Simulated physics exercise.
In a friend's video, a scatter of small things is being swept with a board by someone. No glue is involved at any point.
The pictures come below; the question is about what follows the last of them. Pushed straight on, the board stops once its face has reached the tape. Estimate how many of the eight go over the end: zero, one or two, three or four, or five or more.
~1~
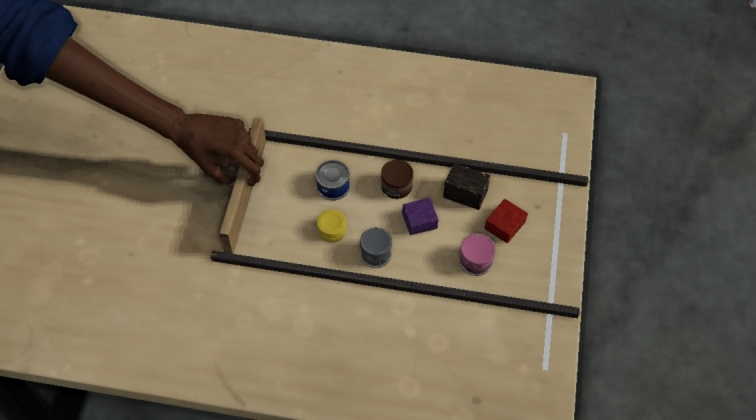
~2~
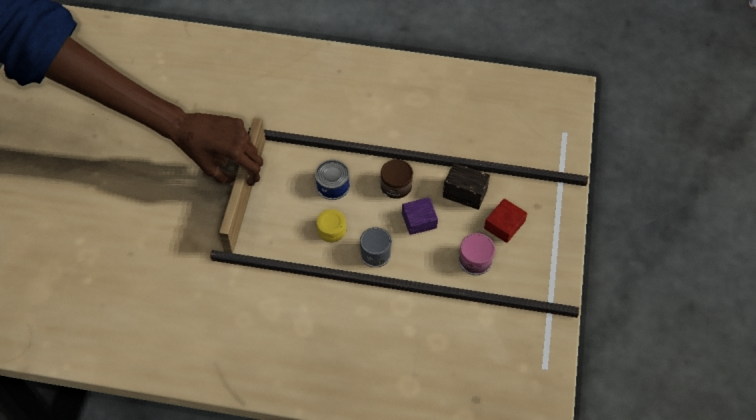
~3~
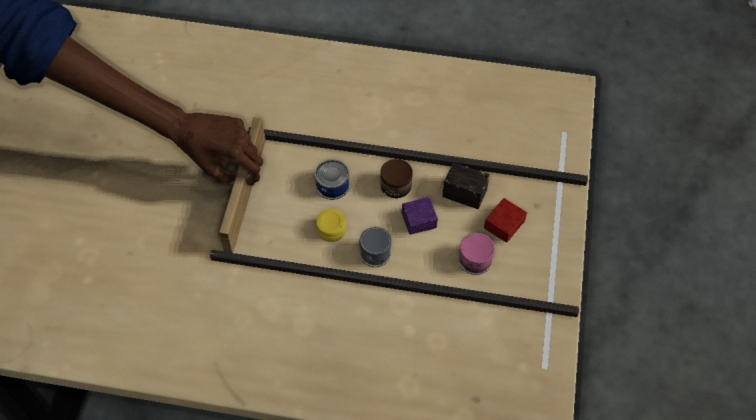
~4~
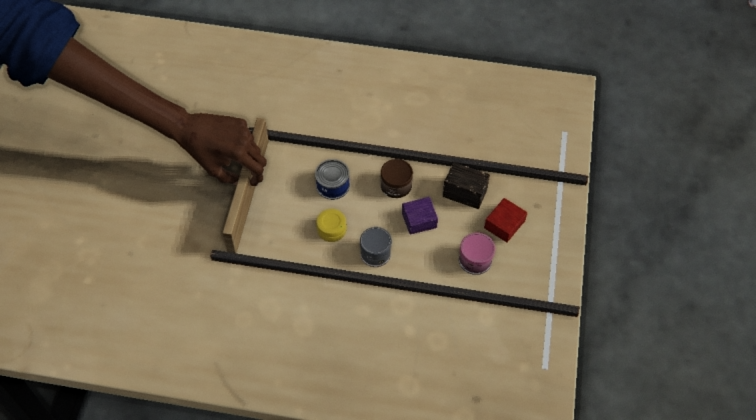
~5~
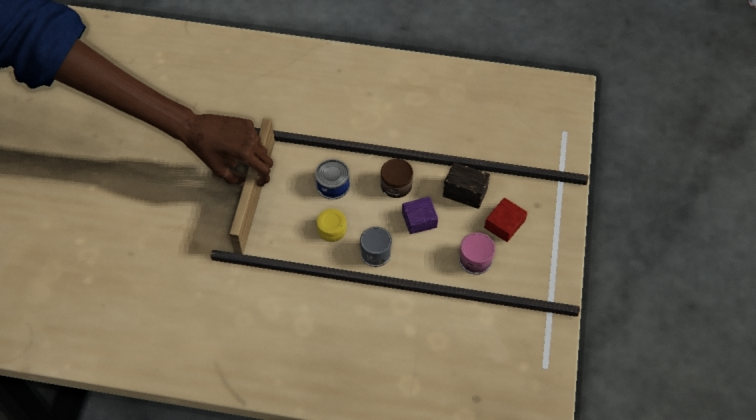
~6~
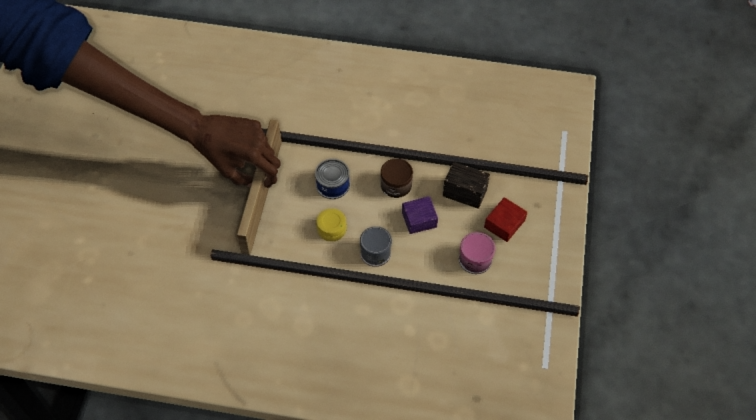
Three to four lost.
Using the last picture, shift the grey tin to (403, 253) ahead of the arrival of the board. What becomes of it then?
Result: It remains there.
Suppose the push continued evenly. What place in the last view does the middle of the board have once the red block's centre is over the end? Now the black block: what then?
First one: Around (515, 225). Other one: Around (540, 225).
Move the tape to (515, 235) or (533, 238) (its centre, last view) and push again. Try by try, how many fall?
First try 0, second try 1.
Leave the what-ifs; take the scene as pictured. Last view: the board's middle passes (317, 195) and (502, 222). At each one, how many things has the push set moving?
By then 1, and 8.
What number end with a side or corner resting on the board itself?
4 touch it.
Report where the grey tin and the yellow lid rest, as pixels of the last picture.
I'd say approximately (569, 287) and then (569, 262).
A little later, none off yet; red block at rest near (506, 220); pink pot at rest near (477, 254); black block at rest near (466, 185).
Next, none off yet; red block shifted about its own width near (526, 224); pink pot shifted a little near (494, 259); black block shifted about its own width near (507, 195).
When it is over, the number that fall off is three or four; down, purple block, black block, pink pot and red block.
